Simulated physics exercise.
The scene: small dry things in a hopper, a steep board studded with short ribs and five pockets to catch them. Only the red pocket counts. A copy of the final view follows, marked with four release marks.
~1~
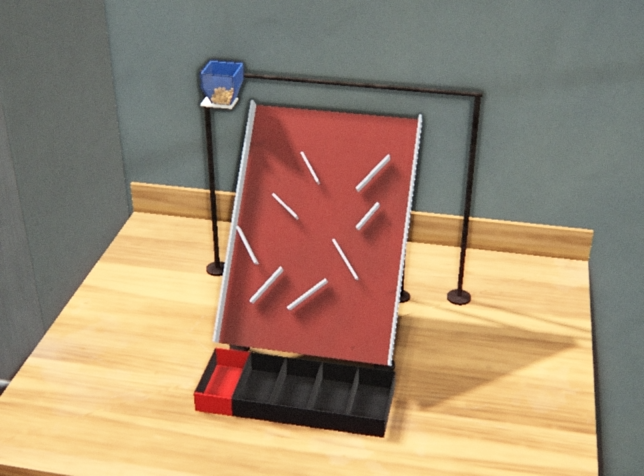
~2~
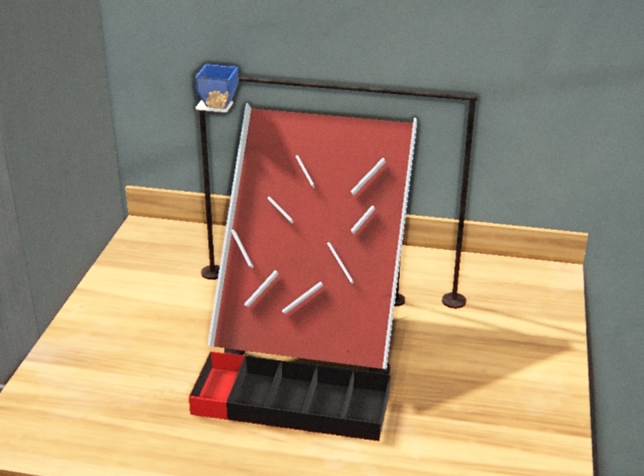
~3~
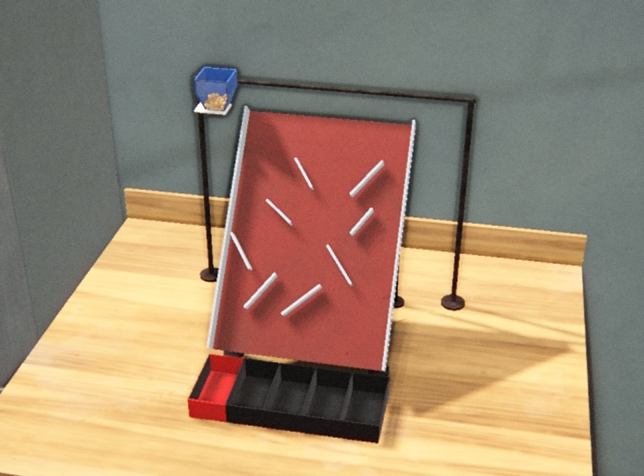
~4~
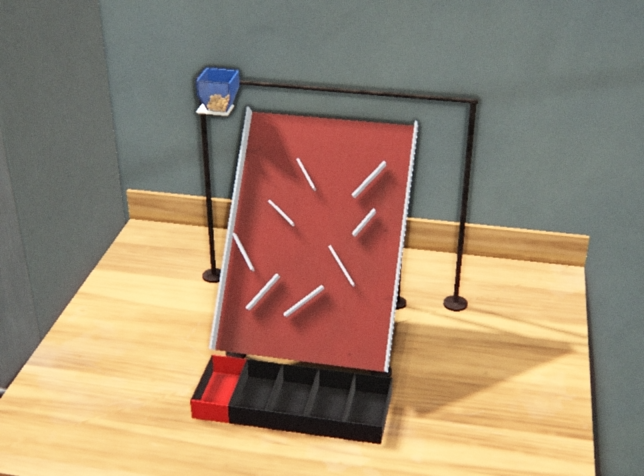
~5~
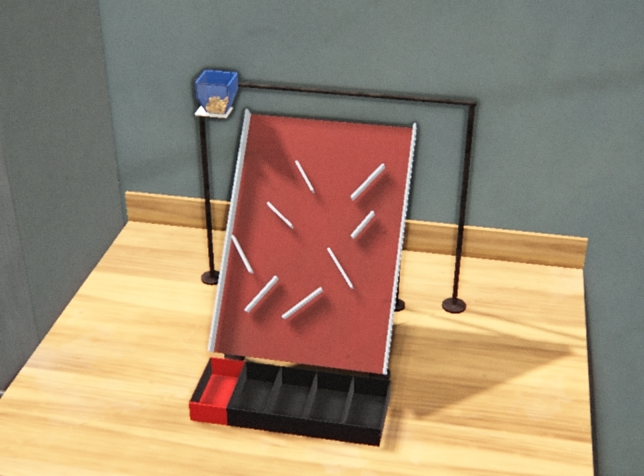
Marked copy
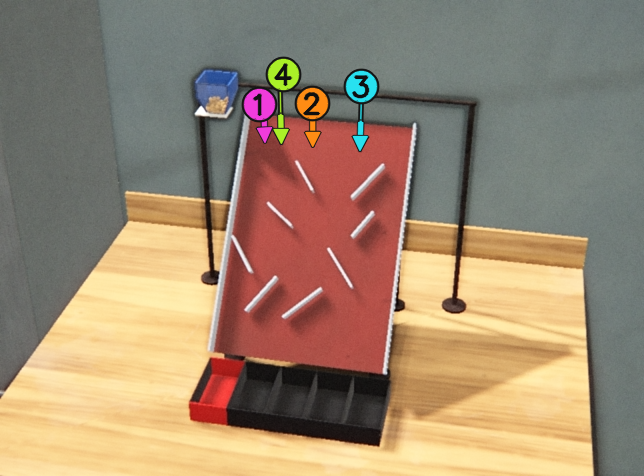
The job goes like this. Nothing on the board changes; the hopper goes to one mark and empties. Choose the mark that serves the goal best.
Mark 1.
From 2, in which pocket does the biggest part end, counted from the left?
The fifth from the left.
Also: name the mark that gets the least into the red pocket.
Here it is mark 2.
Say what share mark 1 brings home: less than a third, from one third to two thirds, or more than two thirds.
It is more than two thirds.
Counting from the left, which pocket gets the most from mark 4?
The first.
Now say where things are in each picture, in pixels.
In the first frame, hopper at (224, 95), round wooden beads, door shut.
In the second frame, ribs (297, 156) to (312, 185), (352, 192) to (384, 159), (268, 197) to (291, 220).
In the third frame, ribs (351, 233) to (372, 208), (231, 232) to (249, 268), (327, 245) to (351, 284).
In the fourth frame, ribs (247, 308) to (277, 274), (284, 315) to (322, 286).
In the fifth frame, red pocket at (208, 413), number 1 of 5 from the left.
On the marked copy, mark 1 meets the board at (264, 137); mark 2 meets the board at (312, 141); mark 3 meets the board at (360, 145); mark 4 meets the board at (281, 138).
If 1 is chosen, most in the red pocket, a stray few in other pockets, about a quarter outside the box.
If 2 is chosen, a small part in the red pocket, about half in other pockets, about a third outside the box.
If 3 is chosen, about half in the red pocket, about a quarter in other pockets, about a quarter outside the box.
If 4 is chosen, about half in the red pocket, about a quarter in other pockets, about a quarter outside the box.
